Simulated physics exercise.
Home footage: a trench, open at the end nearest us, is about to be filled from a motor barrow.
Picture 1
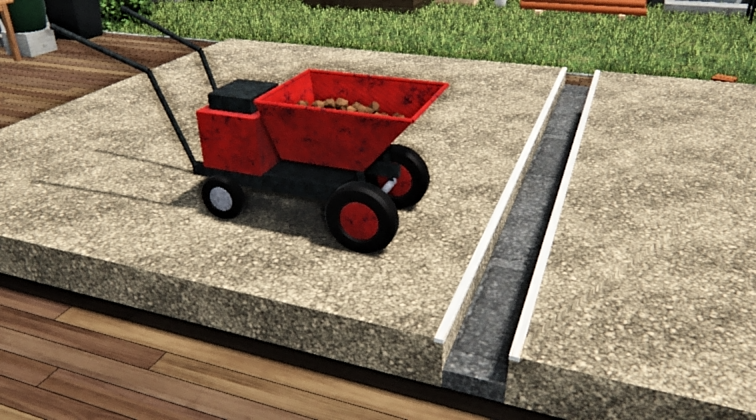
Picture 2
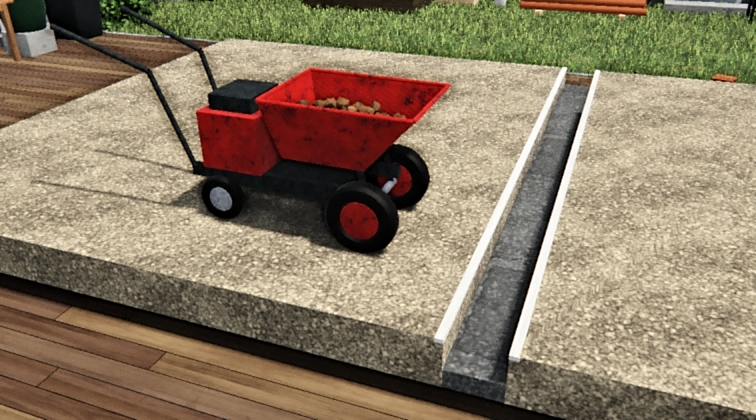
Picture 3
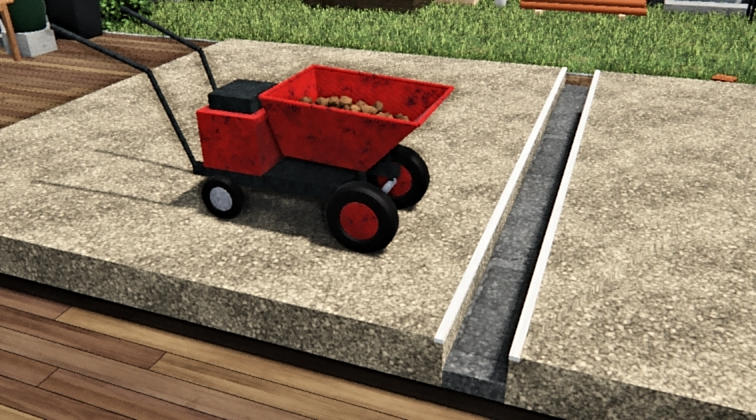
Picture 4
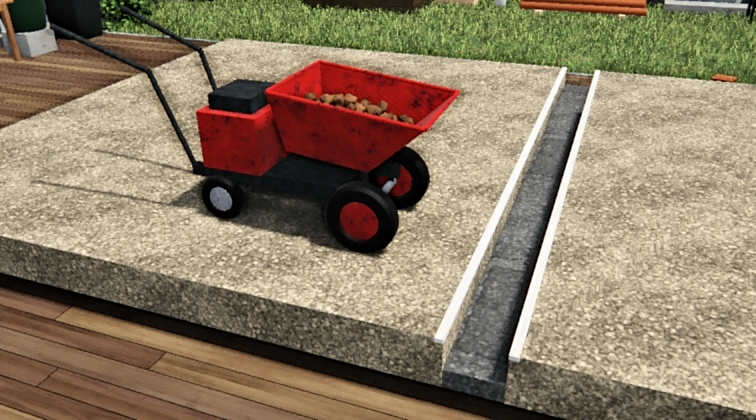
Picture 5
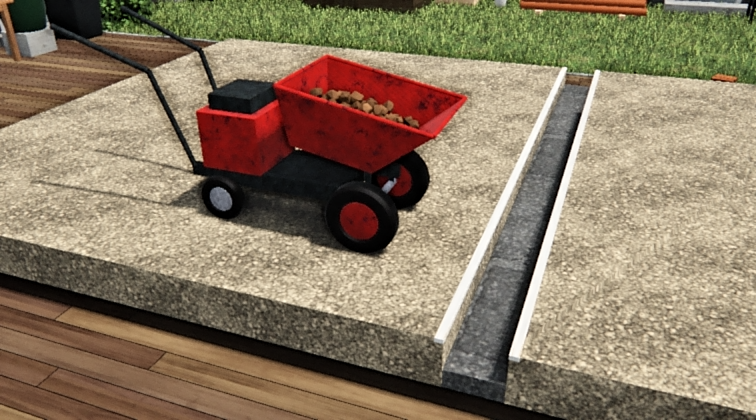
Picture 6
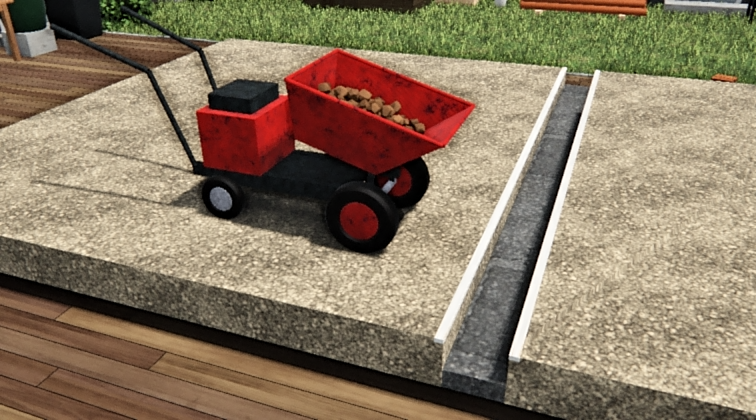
A red motor barrow with black handles, red-hubbed front wheels and a skip holding brown lumps stands left of centre on a speckled, pale stone-like slab, seen from slightly above. To its right, a narrow dark grey trench edged with white strips runs back towards grass, with wooden decking at left and in front. The skip starts level, then tilts gradually forward to the right, its back rising, while the wheels and camera stay still.
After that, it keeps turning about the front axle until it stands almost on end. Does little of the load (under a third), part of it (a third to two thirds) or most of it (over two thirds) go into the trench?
Most of it goes into the trench.
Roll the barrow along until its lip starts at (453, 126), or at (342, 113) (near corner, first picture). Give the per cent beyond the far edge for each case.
In order: 60 % and 0 %.
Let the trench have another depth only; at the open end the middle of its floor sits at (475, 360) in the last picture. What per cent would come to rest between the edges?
I'd say roughly 70 in a hundred.
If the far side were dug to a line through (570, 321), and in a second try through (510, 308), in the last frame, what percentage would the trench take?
Result, try 1: 100 in a hundred; try 2: 80 in a hundred.
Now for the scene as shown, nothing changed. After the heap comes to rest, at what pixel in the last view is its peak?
Near (527, 243).
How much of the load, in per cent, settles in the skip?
It works out near 0 percent.
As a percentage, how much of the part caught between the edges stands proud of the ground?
Estimate: Around 15 %.
Soon, skip tipped steeply; all in the skip.
A while on, skip tipped steeply; nearly all in the skip; a small part in or heaped over the trench.
Towards the end, skip tipped right over; a small part in the skip; most in or heaped over the trench; a stray few beyond it.
Finally, skip tipped right over; a stray few in the skip; nearly all in or heaped over the trench; a stray few beyond it.
